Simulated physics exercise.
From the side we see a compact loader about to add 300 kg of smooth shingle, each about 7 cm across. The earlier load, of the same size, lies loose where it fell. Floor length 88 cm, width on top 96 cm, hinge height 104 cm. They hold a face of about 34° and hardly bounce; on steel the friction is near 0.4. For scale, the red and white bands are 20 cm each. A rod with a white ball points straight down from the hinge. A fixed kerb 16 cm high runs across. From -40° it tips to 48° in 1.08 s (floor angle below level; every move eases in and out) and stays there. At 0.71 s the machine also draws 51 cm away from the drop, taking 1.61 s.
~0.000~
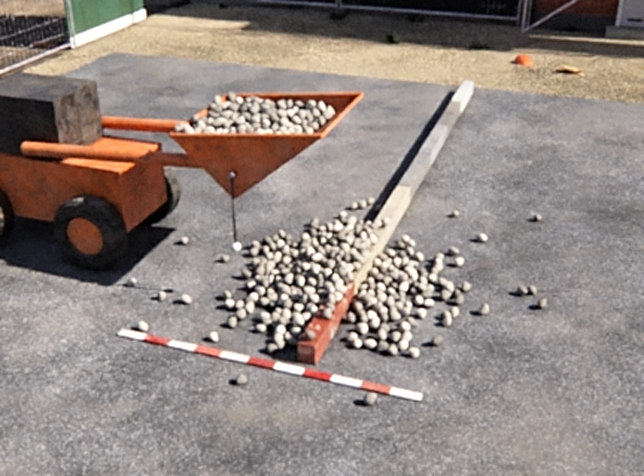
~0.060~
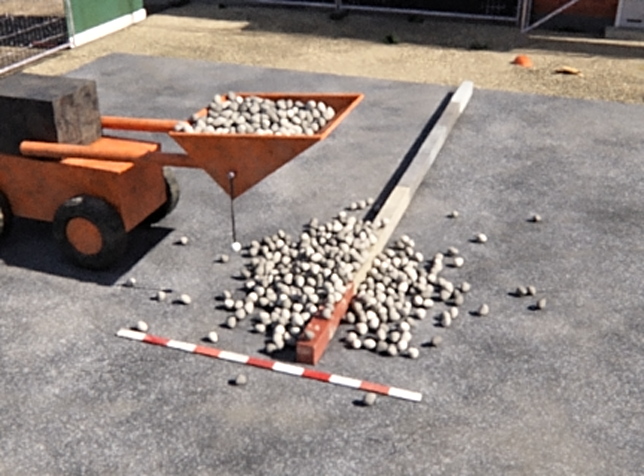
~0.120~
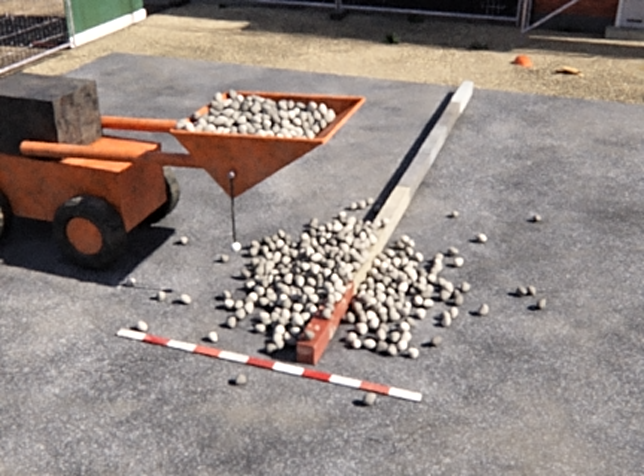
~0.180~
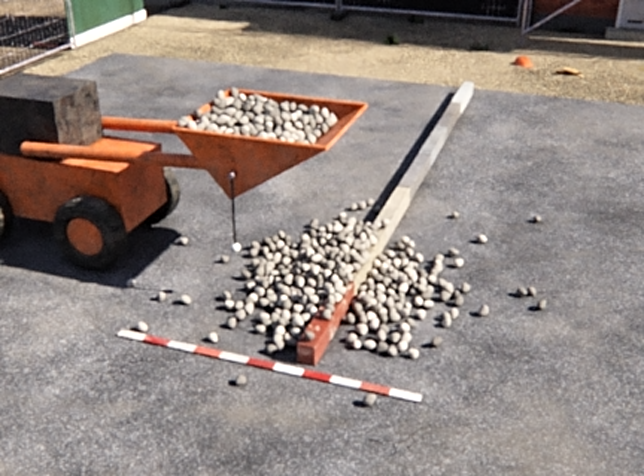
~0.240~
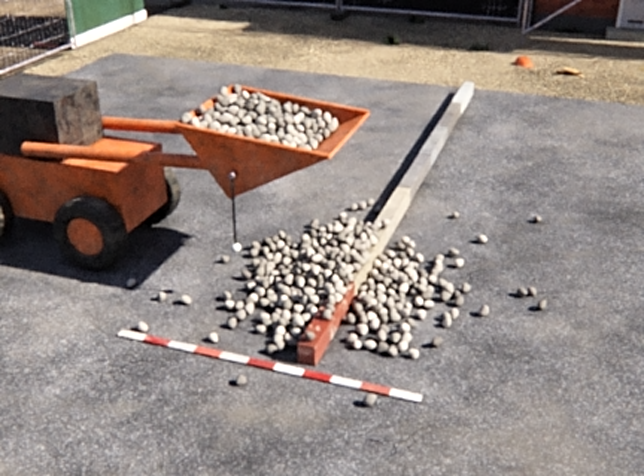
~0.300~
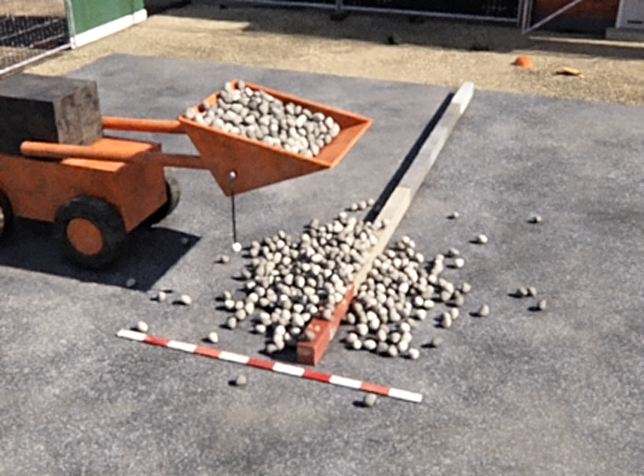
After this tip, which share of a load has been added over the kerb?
About 23 per cent.
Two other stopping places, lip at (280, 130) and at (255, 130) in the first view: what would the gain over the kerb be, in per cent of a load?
First some 0, then 0 per cent.
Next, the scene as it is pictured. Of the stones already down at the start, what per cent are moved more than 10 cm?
About 15 per cent.
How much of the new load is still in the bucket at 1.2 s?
It holds some 30 per cent.
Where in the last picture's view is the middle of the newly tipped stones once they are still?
Around (318, 262).
After 0.8 s the floor is at 34°; in per cent of one load, 99 in the bucket, 79 on this side of the kerb, 22 over the kerb; the foremost stones are at (503, 279).
After 1.2 s the floor is at 48°; in per cent of one load, 28 in the bucket, 145 on this side of the kerb, 27 over the kerb; the foremost stones are at (503, 279).
After 2.8 s the floor is at 48°; in per cent of one load, 0 in the bucket, 156 on this side of the kerb, 45 over the kerb; the foremost stones are at (534, 299).
After 5.3 s the floor is at 48°; in per cent of one load, 0 in the bucket, 156 on this side of the kerb, 45 over the kerb; the foremost stones are at (534, 299). Net gain over the kerb, 23.
